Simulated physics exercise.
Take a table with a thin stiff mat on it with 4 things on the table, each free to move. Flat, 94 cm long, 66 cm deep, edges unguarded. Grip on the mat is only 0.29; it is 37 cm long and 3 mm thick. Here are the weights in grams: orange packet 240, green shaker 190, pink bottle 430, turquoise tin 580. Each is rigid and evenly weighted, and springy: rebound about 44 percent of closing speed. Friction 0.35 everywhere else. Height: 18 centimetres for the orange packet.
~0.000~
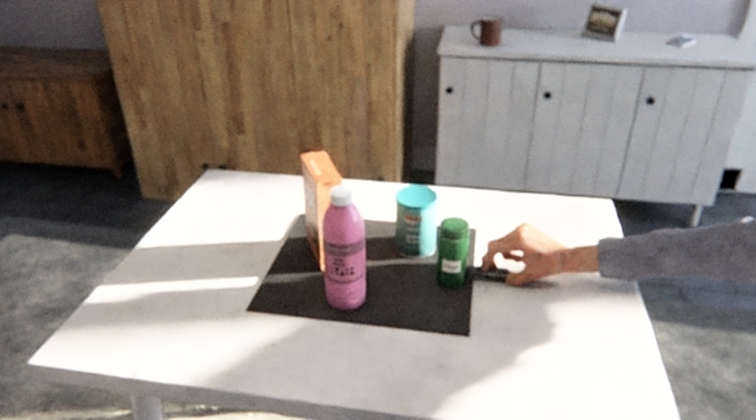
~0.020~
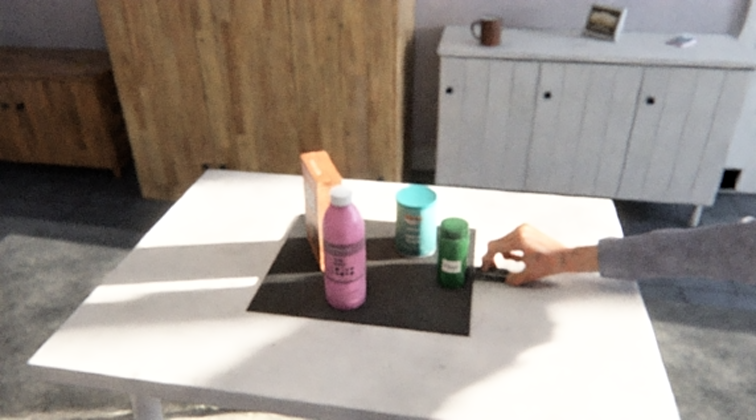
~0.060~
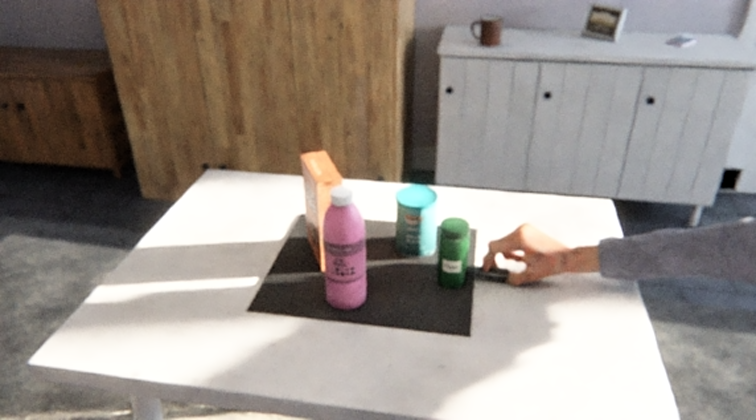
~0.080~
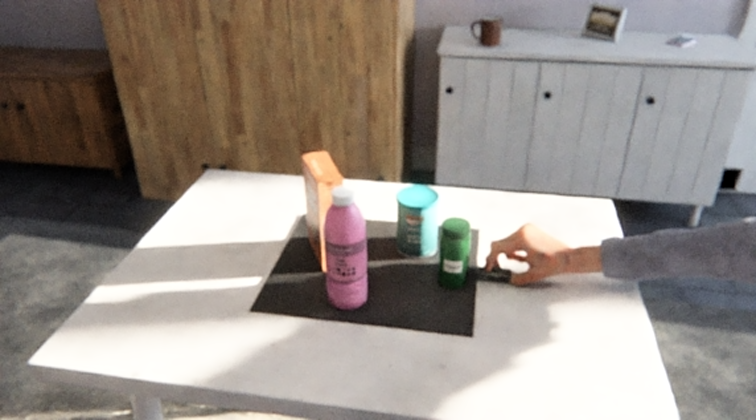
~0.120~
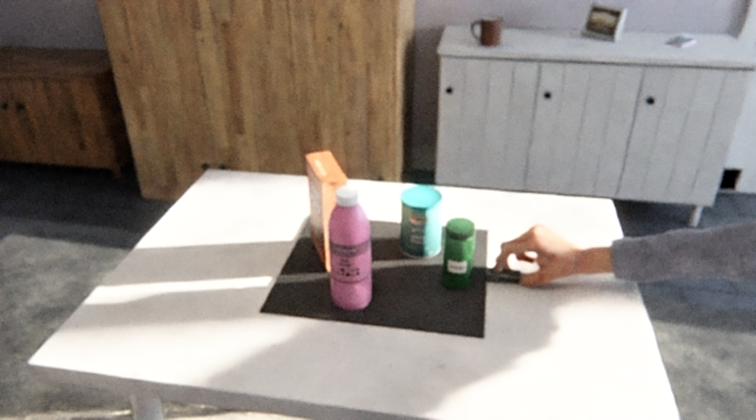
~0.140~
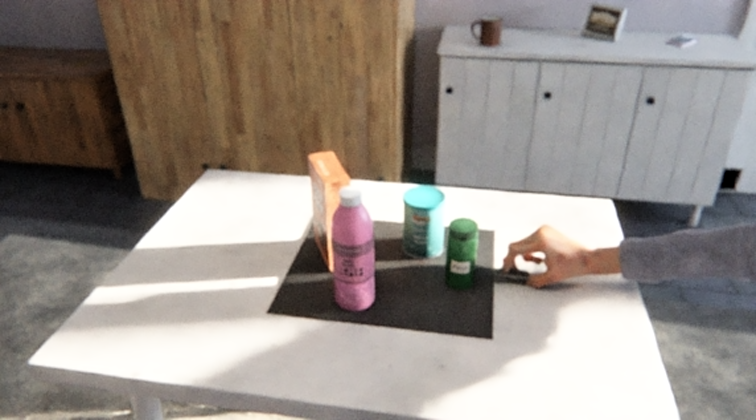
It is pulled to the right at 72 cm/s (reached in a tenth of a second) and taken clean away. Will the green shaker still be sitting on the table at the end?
Final spot: Somewhere beyond the table.
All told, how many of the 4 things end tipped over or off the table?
That makes 4.
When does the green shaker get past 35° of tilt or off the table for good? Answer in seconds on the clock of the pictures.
I'd say around the 0.6 s mark.
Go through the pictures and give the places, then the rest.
The first frame shows mat pulled 0 cm; green shaker (453, 253); orange packet (323, 211).
The second frame shows mat pulled 0 cm; turquoise tin (416, 222); orange packet (323, 211).
The third frame shows mat pulled 0 cm; pink bottle (344, 247); turquoise tin (416, 222).
The fourth frame shows mat pulled 1 cm; orange packet (325, 211); pink bottle (345, 248).
The fifth frame shows mat pulled 2 cm; turquoise tin (421, 222); orange packet (329, 211).
The sixth frame shows mat pulled 4 cm; green shaker (462, 254); pink bottle (353, 248).
After 0.44 s, mat pulled 25 cm; green shaker slid 20 cm near (572, 264); orange packet slid 21 cm; pink bottle slid 20 cm.
After 0.64 s, mat pulled 40 cm; green shaker now off the table; orange packet slid 35 cm; turquoise tin slid 34 cm.
After 0.94 s, mat pulled 61 cm; pink bottle and turquoise tin now off the table; orange packet slid 56 cm.
After 1.24 s, mat pulled 81 cm; orange packet now off the table.
At rest (3.3 s), off the table, orange packet, green shaker, pink bottle and turquoise tin.
